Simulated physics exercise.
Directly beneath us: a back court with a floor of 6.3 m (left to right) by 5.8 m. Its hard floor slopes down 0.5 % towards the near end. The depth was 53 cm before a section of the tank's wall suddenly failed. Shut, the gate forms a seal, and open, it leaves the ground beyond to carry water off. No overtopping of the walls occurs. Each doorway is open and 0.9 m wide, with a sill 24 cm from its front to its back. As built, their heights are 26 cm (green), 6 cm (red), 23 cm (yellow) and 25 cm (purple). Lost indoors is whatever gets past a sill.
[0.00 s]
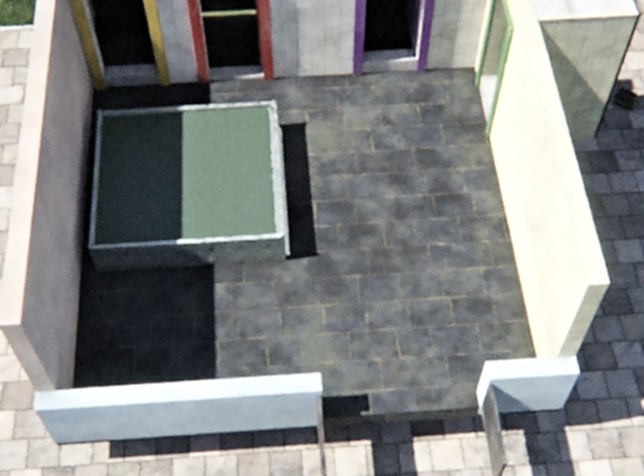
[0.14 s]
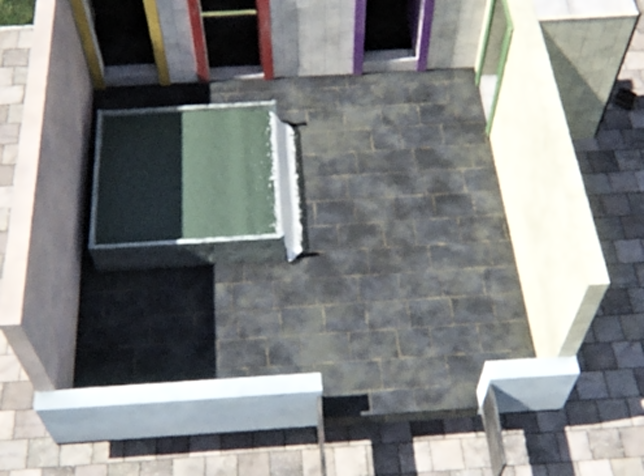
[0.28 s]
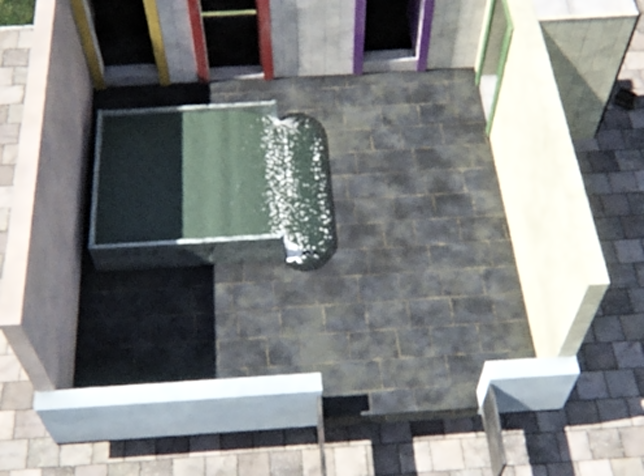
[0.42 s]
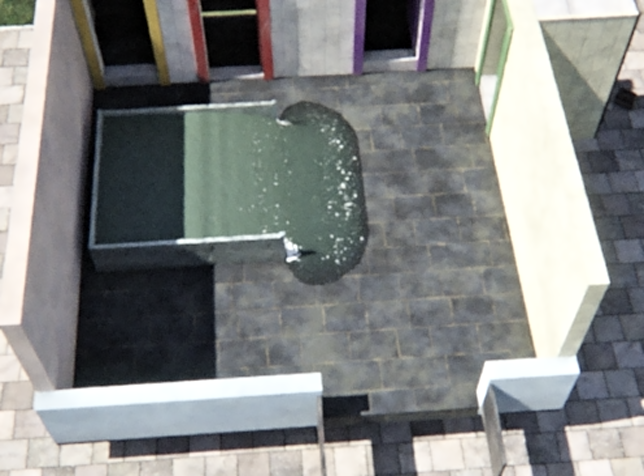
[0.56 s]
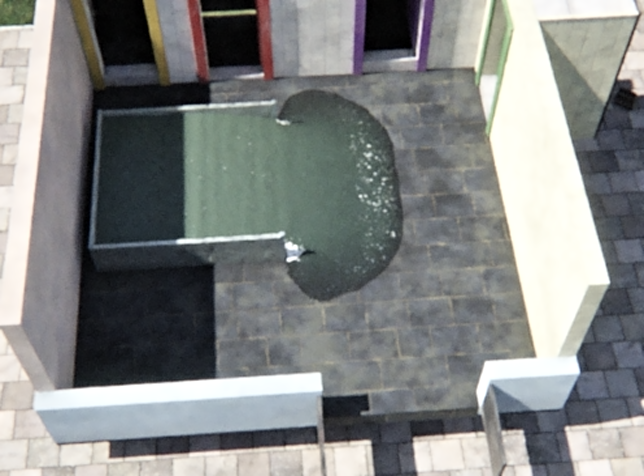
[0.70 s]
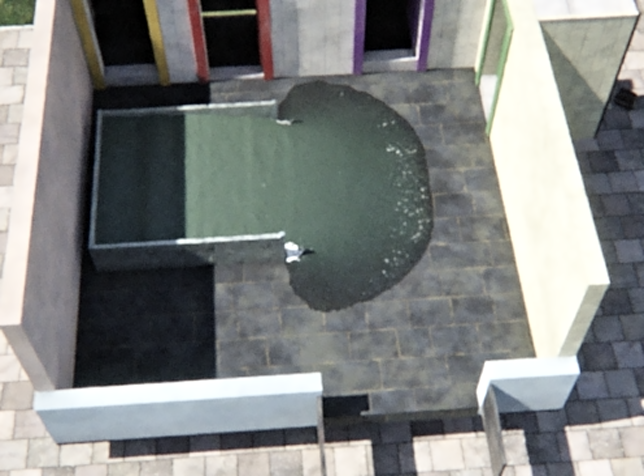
Raised water tank in a walled courtyard losing its right side, green water pouring out and spreading rightward across dark paving.
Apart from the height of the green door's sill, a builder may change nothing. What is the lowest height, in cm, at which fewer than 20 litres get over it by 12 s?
24 cm.
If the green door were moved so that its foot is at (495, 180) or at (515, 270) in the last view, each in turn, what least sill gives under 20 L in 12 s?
You'd want roughly 26 cm there first, then roughly 19 cm.
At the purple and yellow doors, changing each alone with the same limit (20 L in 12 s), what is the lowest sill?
You'd want some 17 cm at purple and some 10.0 cm at yellow.
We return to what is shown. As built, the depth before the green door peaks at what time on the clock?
Around 3.0 seconds.
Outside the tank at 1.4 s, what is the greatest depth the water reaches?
Roughly 24 cm.
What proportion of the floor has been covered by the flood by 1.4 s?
About 45 per cent.
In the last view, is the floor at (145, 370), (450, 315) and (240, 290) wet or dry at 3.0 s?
In order: Untouched, soaked, untouched.
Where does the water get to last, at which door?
I'd say the yellow door.
After 1.4 s water covers 45 % of the floor, deepest (24 cm) near (292, 233); 13 cm at the green door, 0 litres in over its 26 cm sill.
After 3.0 s water covers 55 % of the floor, deepest (36 cm) near (532, 386); 33 cm at the green door, 3 litres in over its 26 cm sill.
After 12.0 s water covers 100 % of the floor, deepest (12 cm) near (77, 344); 4 cm at the green door, 13 litres in over its 26 cm sill.
At the green door as built, the water arrived by 1.3 s and peaked near 33 cm at 3.0 s.
Run again over the same 12 s with other heights there, 42 litres in over 21 cm, 6 litres over 28.5 cm. The limit of 20 litres is kept from about 24 cm up.
